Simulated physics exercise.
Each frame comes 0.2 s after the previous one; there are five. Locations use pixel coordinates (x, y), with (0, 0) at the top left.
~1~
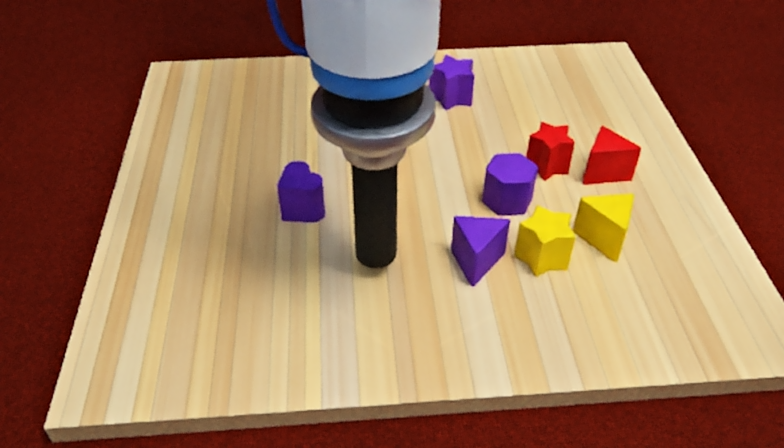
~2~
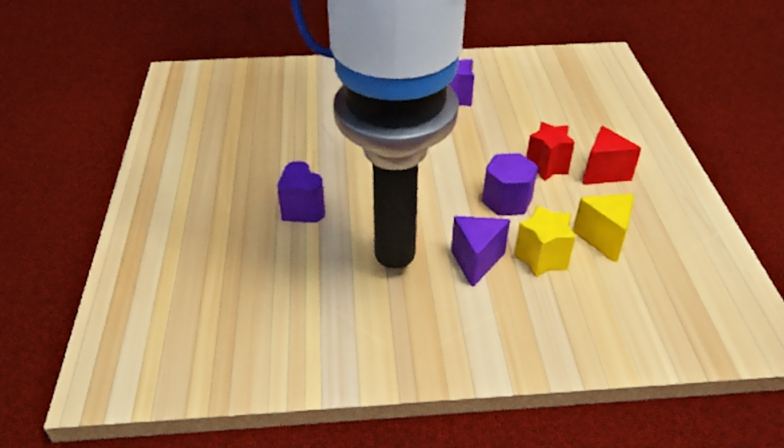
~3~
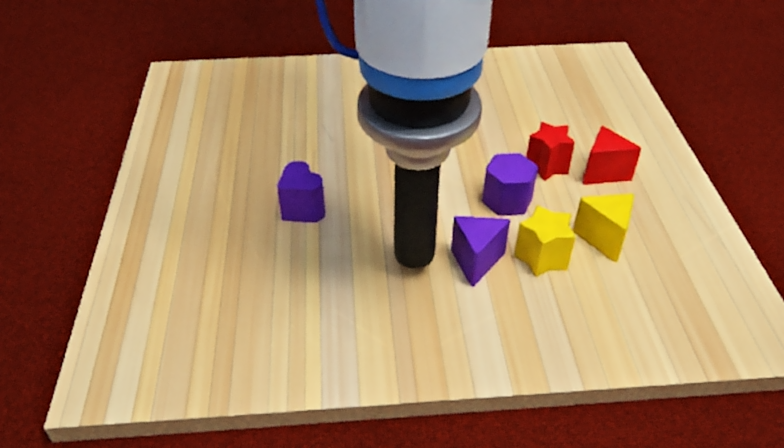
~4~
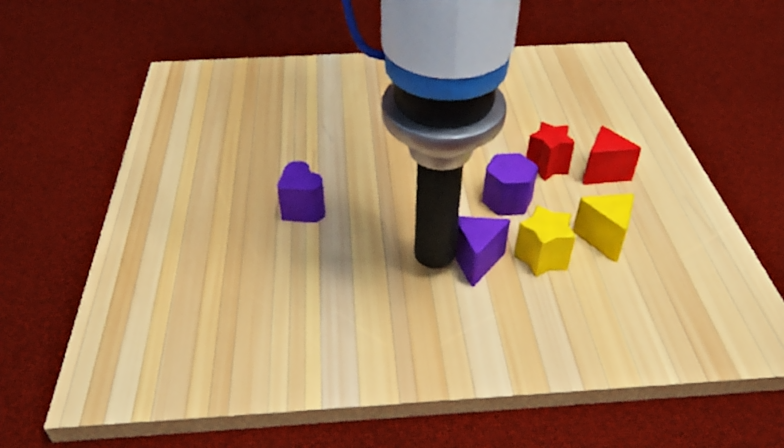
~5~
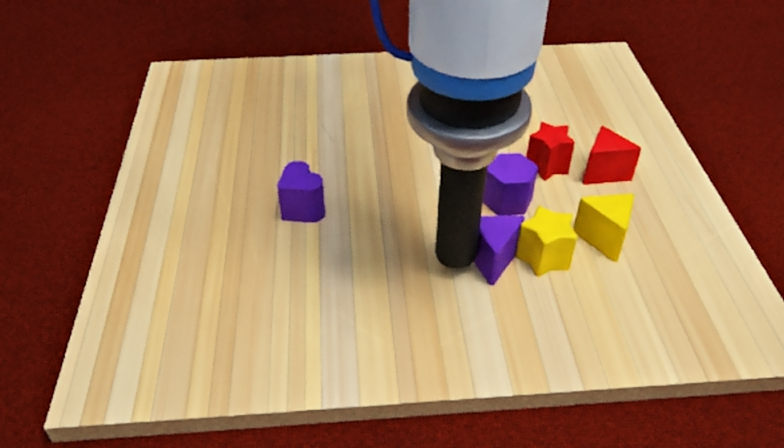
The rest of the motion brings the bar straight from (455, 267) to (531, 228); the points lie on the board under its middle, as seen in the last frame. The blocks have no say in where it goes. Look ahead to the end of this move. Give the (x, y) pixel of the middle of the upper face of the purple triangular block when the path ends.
The middle of the upper face of the purple triangular block will lie at about (577, 200) in the picture.
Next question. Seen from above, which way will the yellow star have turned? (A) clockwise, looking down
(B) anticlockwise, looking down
That would be A.
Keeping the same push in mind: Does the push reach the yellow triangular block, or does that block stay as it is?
At the end of the path, the yellow triangular block has moved off its old spot.
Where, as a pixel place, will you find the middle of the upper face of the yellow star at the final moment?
My prediction: (595, 228).
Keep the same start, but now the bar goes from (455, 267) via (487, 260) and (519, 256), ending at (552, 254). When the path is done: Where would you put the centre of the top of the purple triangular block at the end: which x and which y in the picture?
Its top centre is at about (589, 206).
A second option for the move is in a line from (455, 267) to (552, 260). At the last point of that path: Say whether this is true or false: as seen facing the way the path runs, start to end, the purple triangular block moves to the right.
That is false.
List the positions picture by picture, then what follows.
Bar's lower end (376, 255); purple triangular block (480, 229); purple six-sided block (512, 167); yellow star (549, 223); yellow triangular block (613, 206), in the first frame.
Bar (395, 255); blocks still, in the second frame.
Bar (415, 255); blocks still, in the third frame.
Bar (435, 255); blocks still, in the fourth frame.
Bar (456, 255); purple triangular block (497, 227); purple six-sided block (512, 167); yellow star (551, 223); yellow triangular block (613, 206), in the fifth frame.
The first path, step by step. Halfway along, bar (497, 235); purple triangular block (539, 211), turned 15° clockwise; yellow star (588, 225), turned 30° clockwise.
At the end, bar (533, 217); purple triangular block (577, 200), turned 50° clockwise; purple six-sided block still; yellow star (595, 228), turned 35° clockwise; yellow triangular block (629, 204).
